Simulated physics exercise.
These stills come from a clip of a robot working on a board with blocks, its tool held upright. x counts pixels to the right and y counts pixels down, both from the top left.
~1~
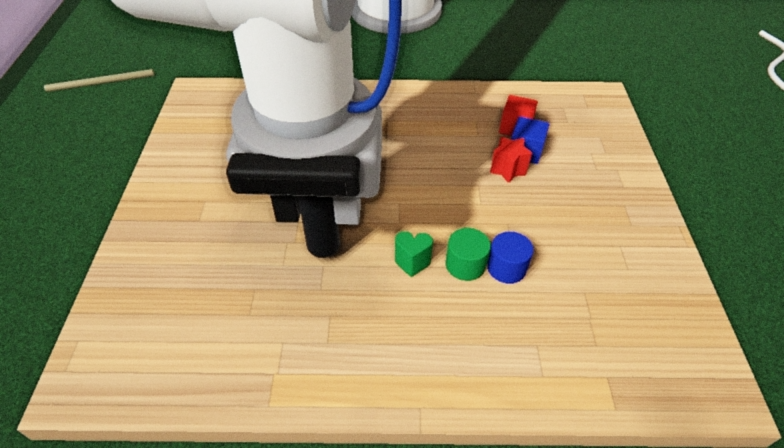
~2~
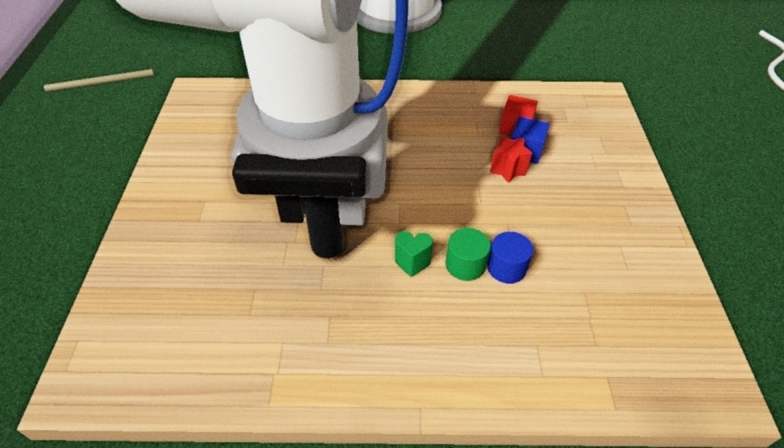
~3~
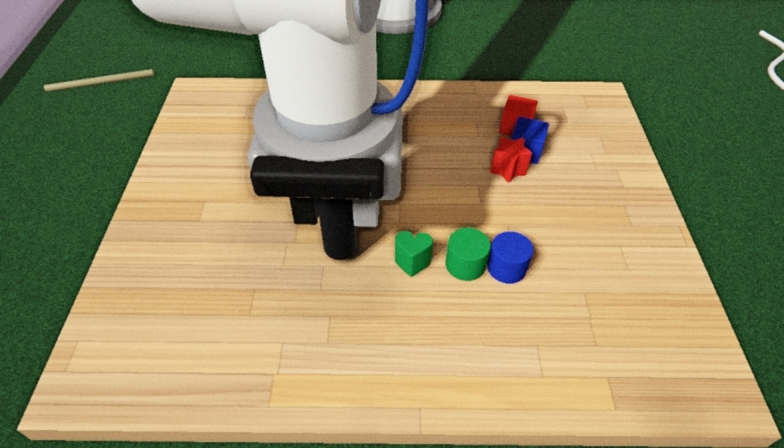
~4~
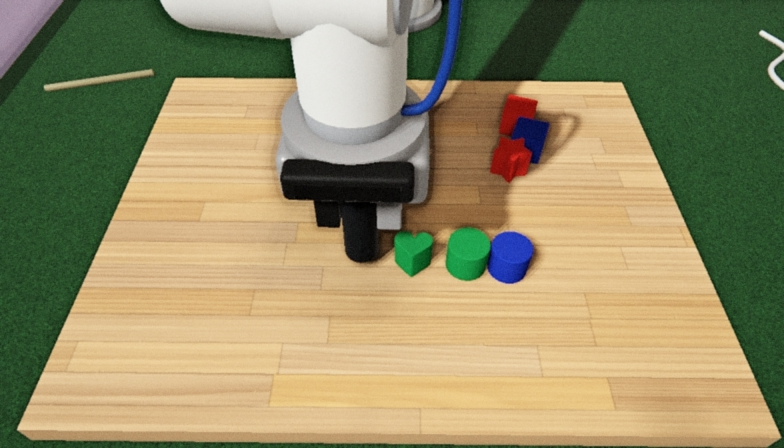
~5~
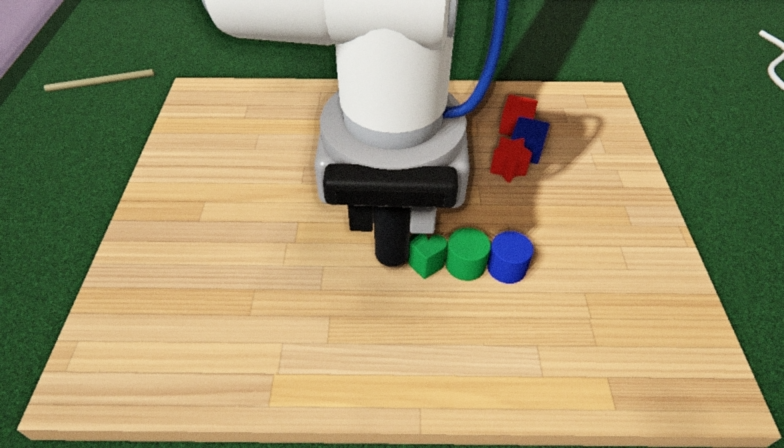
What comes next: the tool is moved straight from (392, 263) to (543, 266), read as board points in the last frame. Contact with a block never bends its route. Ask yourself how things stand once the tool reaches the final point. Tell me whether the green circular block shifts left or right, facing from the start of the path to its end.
It goes toward the right-hand side.
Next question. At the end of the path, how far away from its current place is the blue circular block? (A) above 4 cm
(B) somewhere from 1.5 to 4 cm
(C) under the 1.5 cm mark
I choose A.
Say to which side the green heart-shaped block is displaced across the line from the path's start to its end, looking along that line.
My prediction: Rightwards.
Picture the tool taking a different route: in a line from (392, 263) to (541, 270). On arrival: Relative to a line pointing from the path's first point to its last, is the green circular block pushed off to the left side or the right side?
Picture yourself facing from the start of the path to its end: The green circular block moves off to your right.
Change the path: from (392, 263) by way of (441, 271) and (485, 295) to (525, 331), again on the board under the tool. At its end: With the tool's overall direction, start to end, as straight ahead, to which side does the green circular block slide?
Left side.
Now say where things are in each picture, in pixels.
The first frame shows tip of the tool at (324, 246), middles of tops, green heart-shaped block at (414, 241), green circular block at (470, 243), blue circular block at (513, 246).
The second frame shows tool at (328, 247), nothing pushed.
The third frame shows tool at (340, 249), nothing pushed.
The fourth frame shows tool at (362, 251), nothing pushed.
The fifth frame shows tool at (392, 255), green heart-shaped block at (428, 243), green circular block at (470, 243), blue circular block at (513, 246).
What follows on the original path. One third of the way, tool at (444, 256); green heart-shaped block at (480, 249), turned 20° clockwise; green circular block at (521, 247); blue circular block at (563, 248).
Two thirds of the way, tool at (496, 257); green heart-shaped block at (515, 268), turned 100° clockwise; green circular block at (552, 261); blue circular block at (585, 244).
At the end, tool at (546, 258); green heart-shaped block at (516, 271), turned 115° clockwise; green circular block at (577, 273); blue circular block at (593, 244).
